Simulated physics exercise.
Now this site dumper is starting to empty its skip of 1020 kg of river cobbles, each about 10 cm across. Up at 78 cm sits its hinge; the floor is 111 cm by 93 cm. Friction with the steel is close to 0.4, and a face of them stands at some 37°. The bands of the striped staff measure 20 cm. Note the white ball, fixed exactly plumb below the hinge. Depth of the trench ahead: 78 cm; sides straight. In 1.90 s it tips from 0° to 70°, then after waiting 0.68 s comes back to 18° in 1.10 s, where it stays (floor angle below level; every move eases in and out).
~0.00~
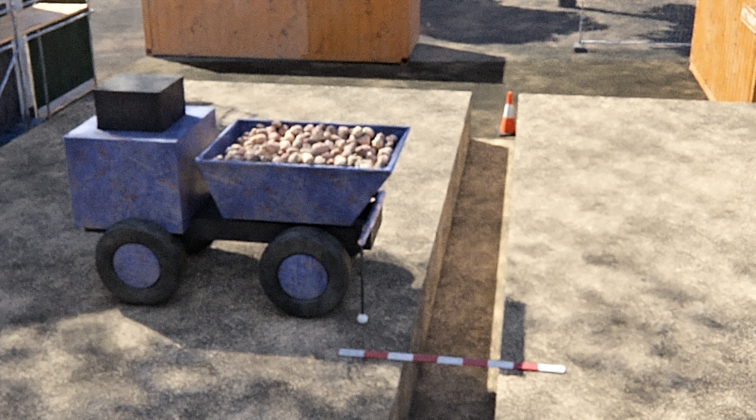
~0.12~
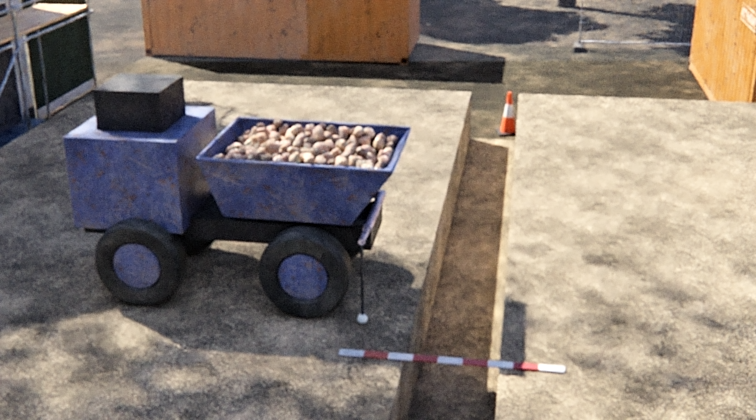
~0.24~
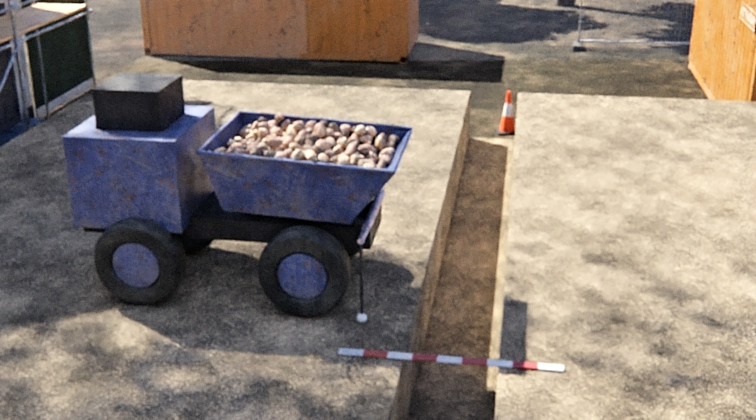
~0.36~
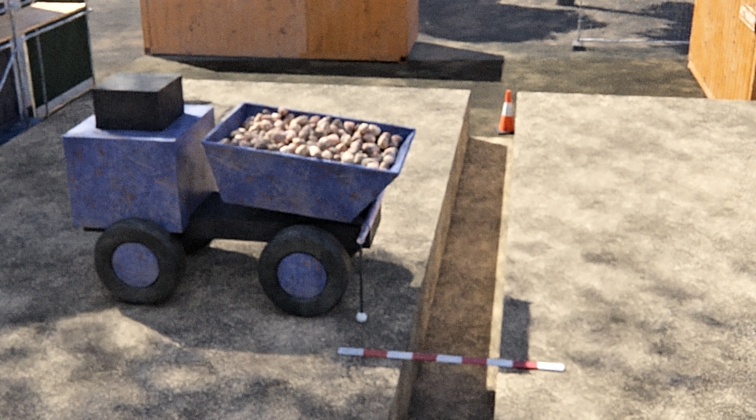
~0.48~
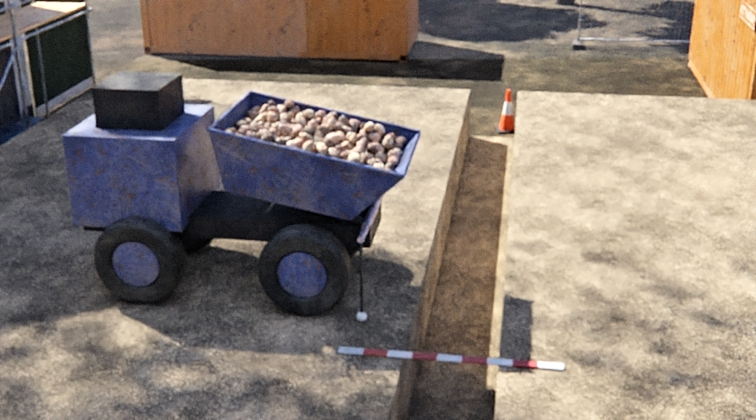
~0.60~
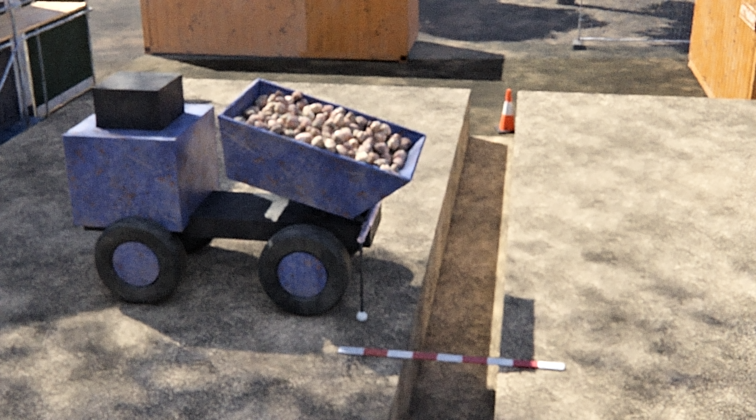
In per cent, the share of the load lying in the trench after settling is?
Near 50 per cent of it.
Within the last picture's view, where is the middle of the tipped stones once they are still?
The resting stones are centred at roughly (489, 351).
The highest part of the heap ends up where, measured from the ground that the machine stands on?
Roughly 22 cm above the ground.
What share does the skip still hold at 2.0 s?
About 65% remains inside.
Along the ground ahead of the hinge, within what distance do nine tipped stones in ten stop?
Roughly 190 cm.
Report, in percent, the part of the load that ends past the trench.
Roughly 35 per cent.
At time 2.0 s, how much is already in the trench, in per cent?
By that moment, roughly 25 per cent of the load.
After 1.4 s the floor is at 59°; 100 % in the skip; the foremost stones are at (447, 195).
After 2.0 s the floor is at 70°; 67 % in the skip, 25 % in the trench, 8 % past the trench; the foremost stones are at (537, 294).
After 4.1 s the floor is at 18°; 15 % in the skip, 52 % in the trench, 33 % past the trench; the foremost stones are at (744, 303).
After 7.1 s the floor is at 18°; 15 % in the skip, 52 % in the trench, 33 % past the trench; the foremost stones are at (744, 303).
